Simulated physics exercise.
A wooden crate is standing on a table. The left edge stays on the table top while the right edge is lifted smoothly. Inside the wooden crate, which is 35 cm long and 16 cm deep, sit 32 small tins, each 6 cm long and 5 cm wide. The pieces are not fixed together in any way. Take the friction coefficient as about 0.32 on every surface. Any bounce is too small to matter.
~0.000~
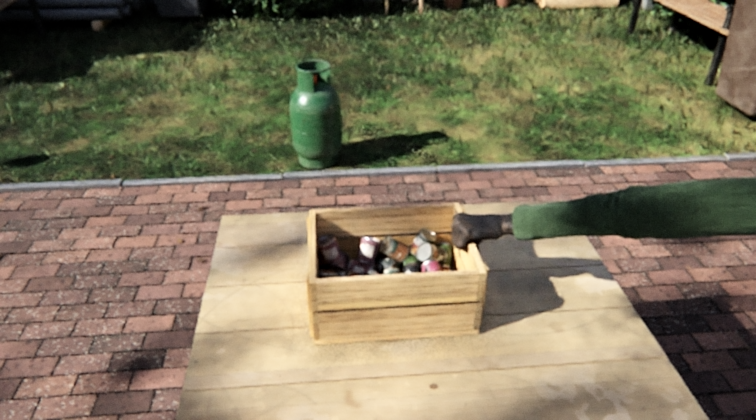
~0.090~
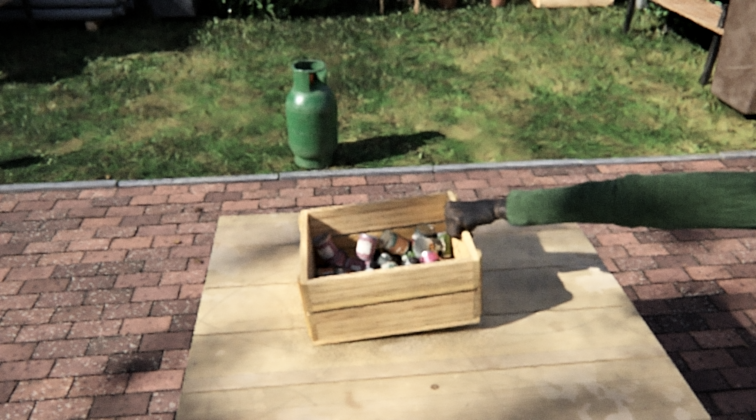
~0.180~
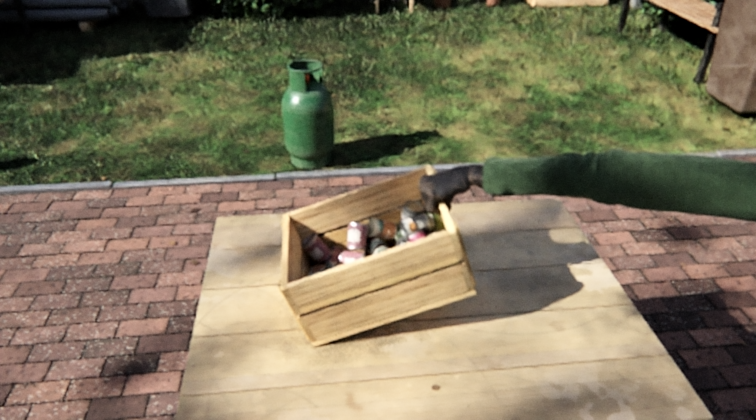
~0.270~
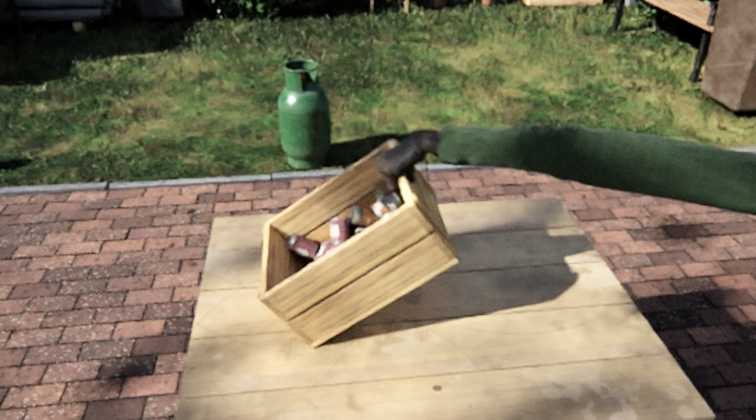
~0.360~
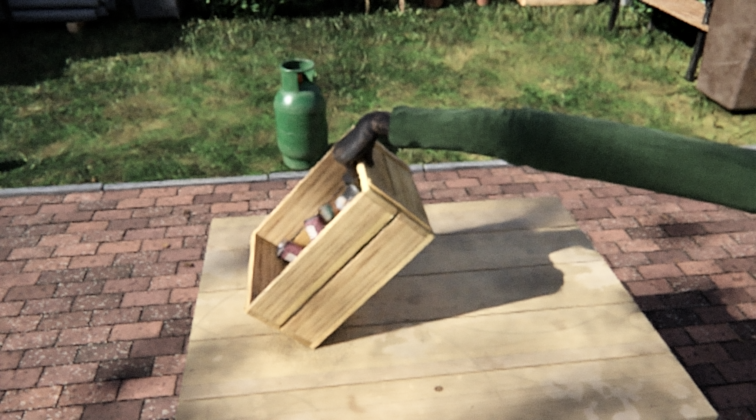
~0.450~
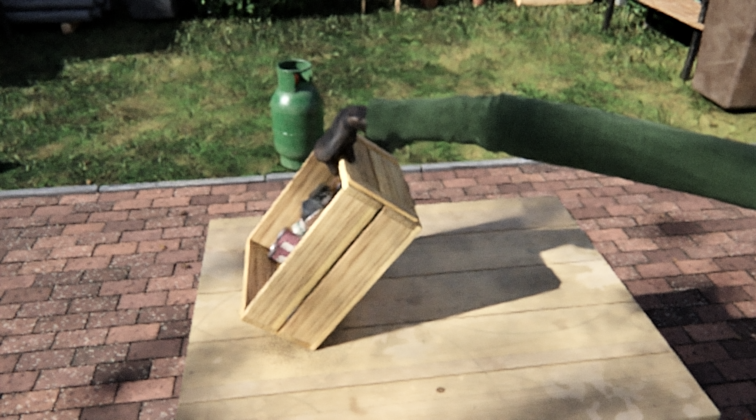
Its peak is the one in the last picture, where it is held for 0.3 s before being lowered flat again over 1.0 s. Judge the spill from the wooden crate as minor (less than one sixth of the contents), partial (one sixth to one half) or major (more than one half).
The loss is short of a sixth.
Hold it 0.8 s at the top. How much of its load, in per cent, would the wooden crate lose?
Wooden crate 0%.
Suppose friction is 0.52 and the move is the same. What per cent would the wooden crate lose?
In that case the wooden crate sheds 10 per cent of its load.
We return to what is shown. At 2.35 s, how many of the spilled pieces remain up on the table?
Roughly 0 of them.
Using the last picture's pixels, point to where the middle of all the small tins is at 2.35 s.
Roughly at (375, 288).
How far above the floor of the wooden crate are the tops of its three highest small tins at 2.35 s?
Around 13 centimetres high.
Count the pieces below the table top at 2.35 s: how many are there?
The number is close to 0.
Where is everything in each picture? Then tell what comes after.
In the first picture (places track the rim corner closest to us here; the camera moves round a little), wooden crate (316, 281); tipped 0°; all still inside.
Wooden crate (307, 281); tipped 6°, in the second picture.
Wooden crate (287, 286); tipped 19°, in the third picture.
Wooden crate (265, 295); tipped 34°, in the fourth picture.
Wooden crate (249, 307); tipped 47°, in the fifth picture.
Wooden crate (244, 313); tipped 53°; all still inside, in the sixth picture.
After 0.75 s, tilt 53°; the wooden crate has all 32.
After 1.13 s, tilt 36°; the wooden crate has all 32.
After 1.67 s, tilt 1°; the wooden crate has all 32.
Outcome (at 2.35 s), the wooden crate has all 32. Asked share, 0 of 32, 0 per cent.
